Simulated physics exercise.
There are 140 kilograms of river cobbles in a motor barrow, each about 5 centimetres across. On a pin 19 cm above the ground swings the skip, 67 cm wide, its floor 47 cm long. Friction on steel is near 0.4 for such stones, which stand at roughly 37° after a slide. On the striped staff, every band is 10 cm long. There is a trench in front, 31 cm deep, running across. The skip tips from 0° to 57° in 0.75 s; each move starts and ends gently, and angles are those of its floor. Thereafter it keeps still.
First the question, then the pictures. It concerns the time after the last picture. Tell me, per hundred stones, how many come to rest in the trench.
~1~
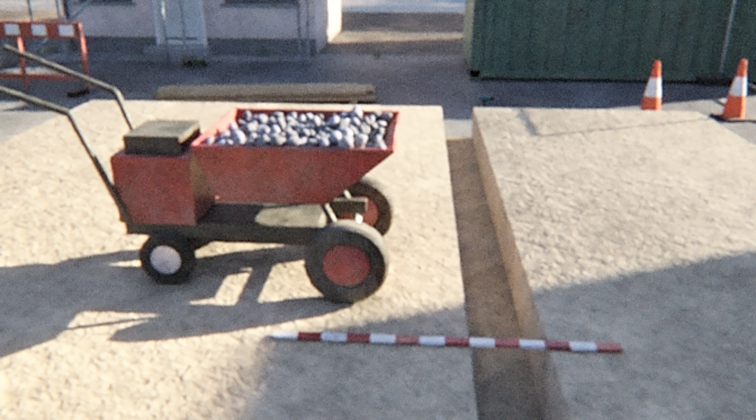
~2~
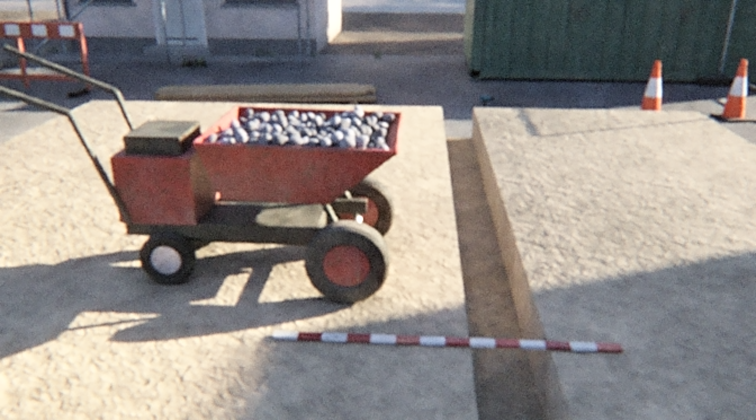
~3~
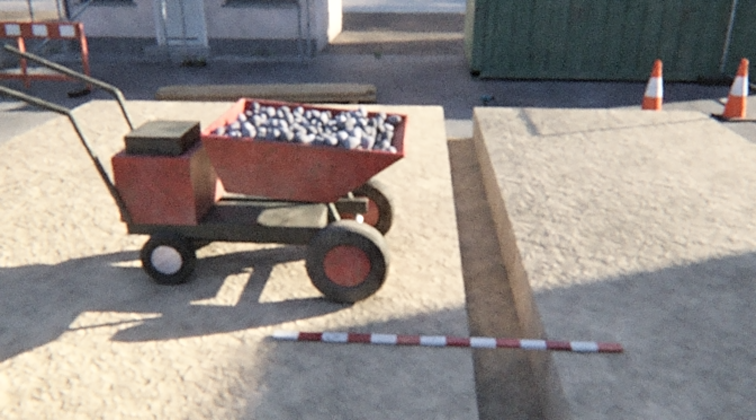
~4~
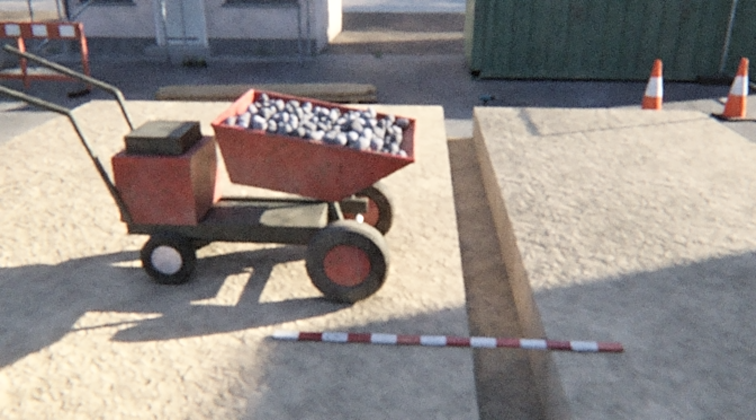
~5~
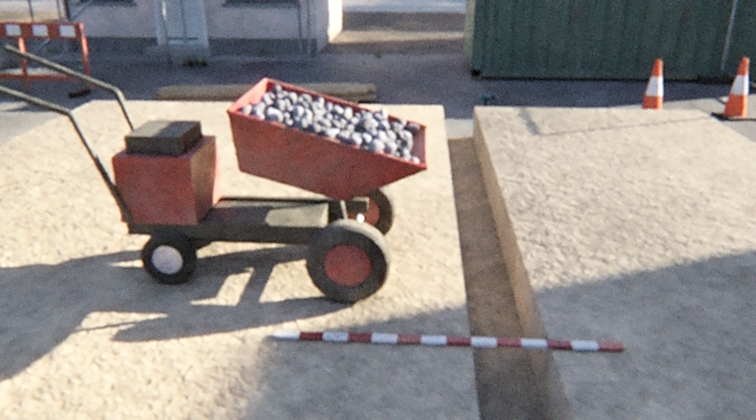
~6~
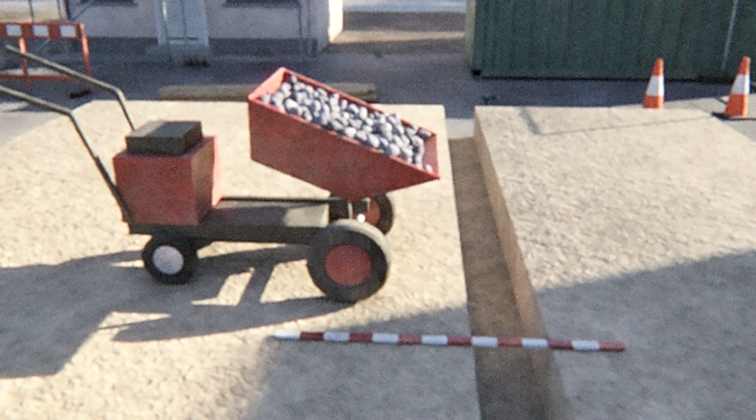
71 per hundred.
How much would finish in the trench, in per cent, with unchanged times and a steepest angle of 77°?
Close to 80 per cent then.
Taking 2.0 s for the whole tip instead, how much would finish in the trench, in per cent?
Roughly 90% would finish there.
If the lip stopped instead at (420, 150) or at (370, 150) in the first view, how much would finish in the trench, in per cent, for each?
The first gives about 50 percent and the second about 90 percent.
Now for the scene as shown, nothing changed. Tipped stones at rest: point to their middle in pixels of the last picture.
The stones end up centred near (510, 305).
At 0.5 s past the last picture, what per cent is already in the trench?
By that point it's something like 20 in a hundred.
Then, 0.2 s after the last picture the floor is at 48°, 100 % in the skip; the foremost stones are at (462, 188).
Then, 0.5 s after the last picture the floor is at 57°, 79 % in the skip, 21 % in the trench; the foremost stones are at (530, 276).
Then, 0.9 s after the last picture the floor is at 57°, 35 % in the skip, 37 % in the trench, 27 % past the trench; the foremost stones are at (639, 274).
Then, 2.8 s after the last picture the floor is at 57°, 0 % in the skip, 71 % in the trench, 29 % past the trench; the foremost stones are past the picture's edge.
